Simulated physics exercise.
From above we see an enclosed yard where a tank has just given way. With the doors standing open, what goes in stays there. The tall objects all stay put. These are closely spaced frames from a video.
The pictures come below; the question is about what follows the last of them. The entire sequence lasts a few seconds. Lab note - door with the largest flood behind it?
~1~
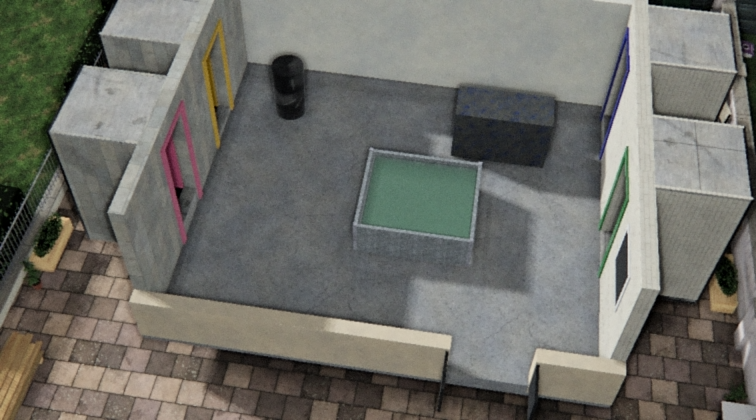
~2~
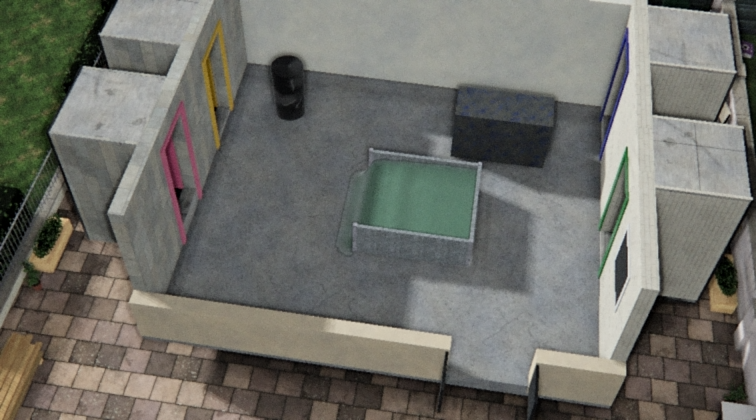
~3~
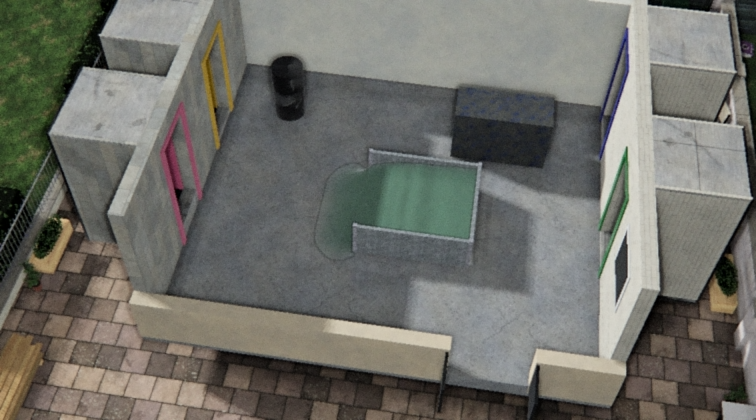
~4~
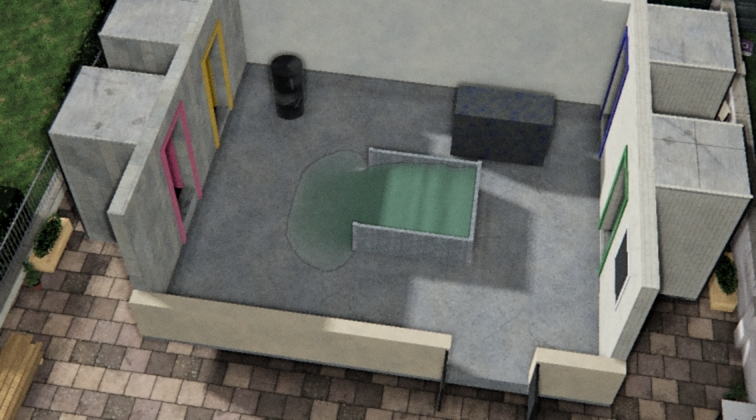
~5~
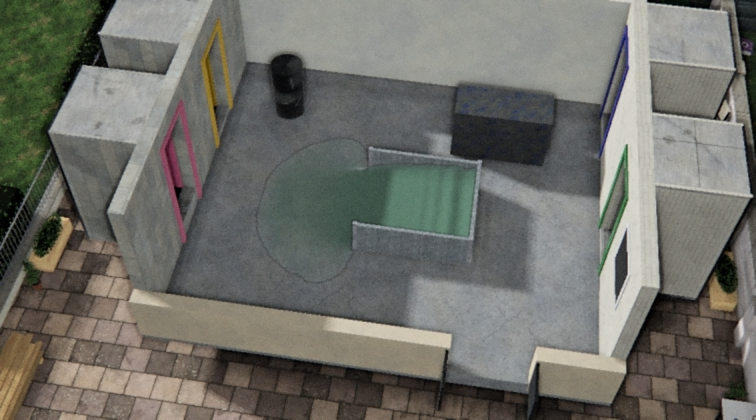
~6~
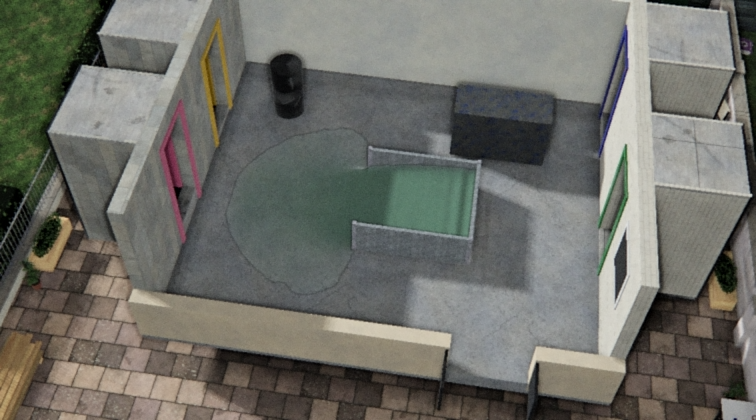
Largest flood: Yellow door.
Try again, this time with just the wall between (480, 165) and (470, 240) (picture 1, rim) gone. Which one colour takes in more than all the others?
My answer: The door marked green.
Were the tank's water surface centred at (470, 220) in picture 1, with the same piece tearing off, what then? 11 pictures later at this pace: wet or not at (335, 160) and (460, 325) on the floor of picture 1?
Soaked, not wet.
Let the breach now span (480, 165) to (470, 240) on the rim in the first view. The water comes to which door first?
I'd say the green-painted one.
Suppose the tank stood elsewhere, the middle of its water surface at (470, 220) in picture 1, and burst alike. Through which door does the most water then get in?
The answer is the one in yellow.
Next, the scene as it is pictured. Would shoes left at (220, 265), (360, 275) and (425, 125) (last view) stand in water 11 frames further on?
Point by point, in the order given: Inundated; high and dry; high and dry.
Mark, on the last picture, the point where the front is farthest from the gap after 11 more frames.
I'd put it around (247, 62).
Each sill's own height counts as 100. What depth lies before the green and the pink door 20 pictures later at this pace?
Estimate, in order: 0 and 50 percent.
A moment on, water covers 30 % of the floor; green door not reached, yellow door wet at the sill, nothing in, pink door wet at the sill, nothing in, blue door not reached.
Next, water covers 35 % of the floor; green door not reached, yellow door a trickle in, pink door wet at the sill, nothing in, blue door not reached.
Then, water covers 40 % of the floor; green door not reached, yellow door some in, pink door wet at the sill, nothing in, blue door not reached.
Later, water covers 80 % of the floor; green door not reached, yellow door some in, pink door wet at the sill, nothing in, blue door not reached.
In the end, water covers 95 % of the floor; green door a trickle in, yellow door some in, pink door wet at the sill, nothing in, blue door wet at the sill, nothing in; the yellow door has let in the most.
